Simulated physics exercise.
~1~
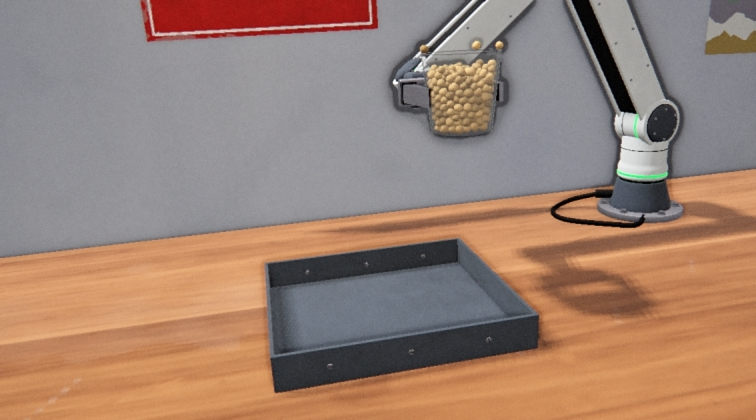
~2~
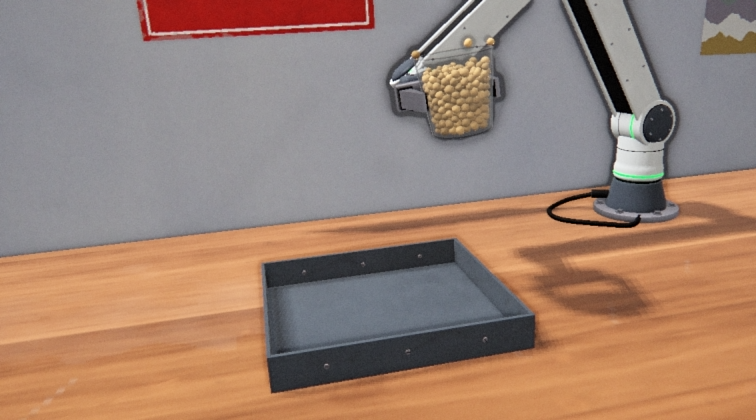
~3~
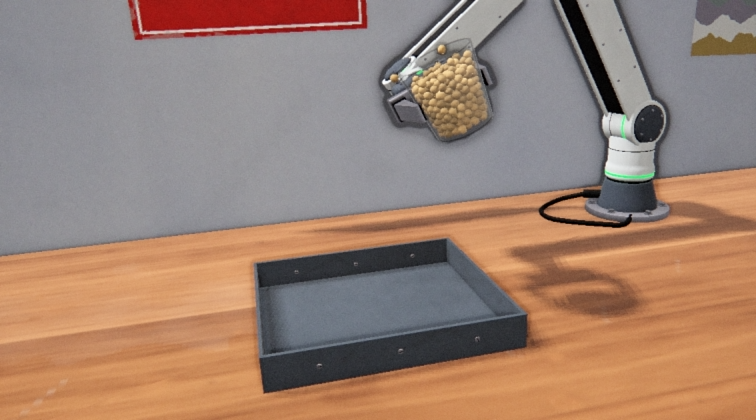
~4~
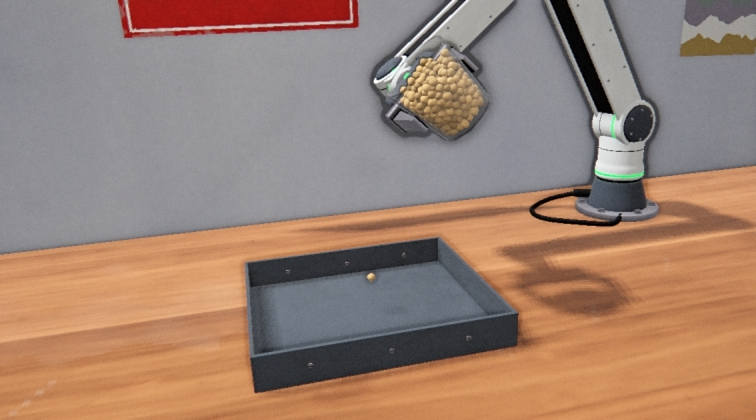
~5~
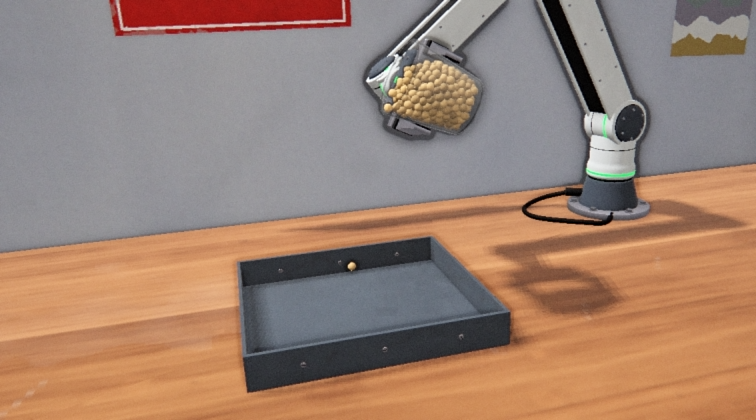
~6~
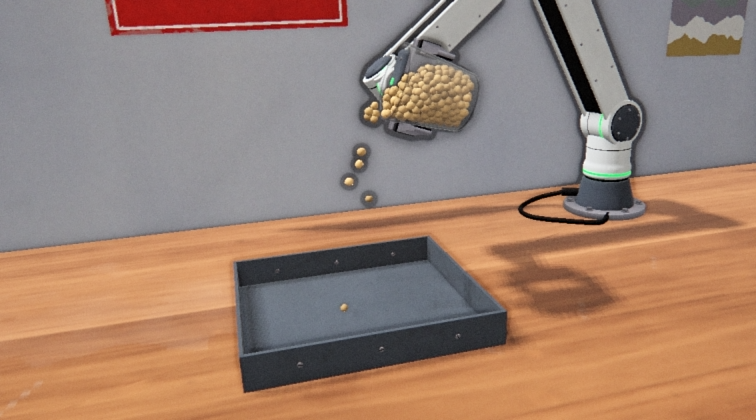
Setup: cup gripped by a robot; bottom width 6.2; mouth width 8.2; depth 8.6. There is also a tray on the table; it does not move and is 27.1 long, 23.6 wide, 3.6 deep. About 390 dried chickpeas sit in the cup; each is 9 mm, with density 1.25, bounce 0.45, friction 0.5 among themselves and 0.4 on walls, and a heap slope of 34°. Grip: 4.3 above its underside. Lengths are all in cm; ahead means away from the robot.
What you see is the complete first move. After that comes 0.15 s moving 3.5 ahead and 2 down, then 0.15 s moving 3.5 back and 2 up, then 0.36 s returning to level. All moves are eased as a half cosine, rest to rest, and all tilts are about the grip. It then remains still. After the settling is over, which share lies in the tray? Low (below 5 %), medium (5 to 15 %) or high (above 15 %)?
High.
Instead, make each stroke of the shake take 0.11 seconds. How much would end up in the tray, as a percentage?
It would be some 30 %.
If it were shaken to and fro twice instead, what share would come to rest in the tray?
It would then be around 35 per cent.
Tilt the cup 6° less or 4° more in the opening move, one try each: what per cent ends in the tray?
About 15 and 25 %.
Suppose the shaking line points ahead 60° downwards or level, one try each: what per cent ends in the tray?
First try about 10 %, second try about 35 %.
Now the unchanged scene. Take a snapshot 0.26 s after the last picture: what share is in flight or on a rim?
About 10 per cent.
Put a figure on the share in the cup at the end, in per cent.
My estimate would be some 80 percent.
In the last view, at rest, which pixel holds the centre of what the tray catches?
It sits close to (326, 309).
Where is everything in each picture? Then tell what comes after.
The first frame shows cup middle at (461, 94), level; upper third of the load around (460, 77), from x 425 to 500, top at y 45; 390 in the cup.
The second frame shows cup middle at (458, 94), tilted 7° forward; upper third of the load around (458, 77), from x 415 to 490, top at y 40.
The third frame shows cup middle at (450, 94), tilted 25° forward; upper third of the load around (451, 78), from x 395 to 485, top at y 50; 389 in the cup, 1 in flight or on a rim.
The fourth frame shows cup middle at (442, 94), tilted 46° forward; upper third of the load around (441, 78), from x 370 to 480, top at y 55; 389 in the cup, 1 in the tray.
The fifth frame shows cup middle at (434, 93), tilted 64° forward; upper third of the load around (435, 80), from x 350 to 475, top at y 65; 389 in the cup, 1 in the tray.
The sixth frame shows cup middle at (431, 93), tilted 71° forward; upper third of the load around (434, 83), from x 345 to 470, top at y 70; 382 in the cup, 1 in the tray, 7 in flight or on a rim.
Then, 0.26 s after the last picture, tilted 71° forward, highest piece 27 above the table; 339 in the cup, 11 in the tray, 40 in flight or on a rim.
Then, 0.53 s after the last picture, tilted 21° forward, highest piece 29 above the table; 308 in the cup, 77 in the tray, 5 in flight or on a rim.
Then, 0.86 s after the last picture, level, highest piece 30 above the table; 308 in the cup, 82 in the tray.
Then, 1.91 s after the last picture, level, highest piece 30 above the table; 308 in the cup, 82 in the tray.
Final count, 308 in the cup, 82 in the tray. That is 21 % in the tray.
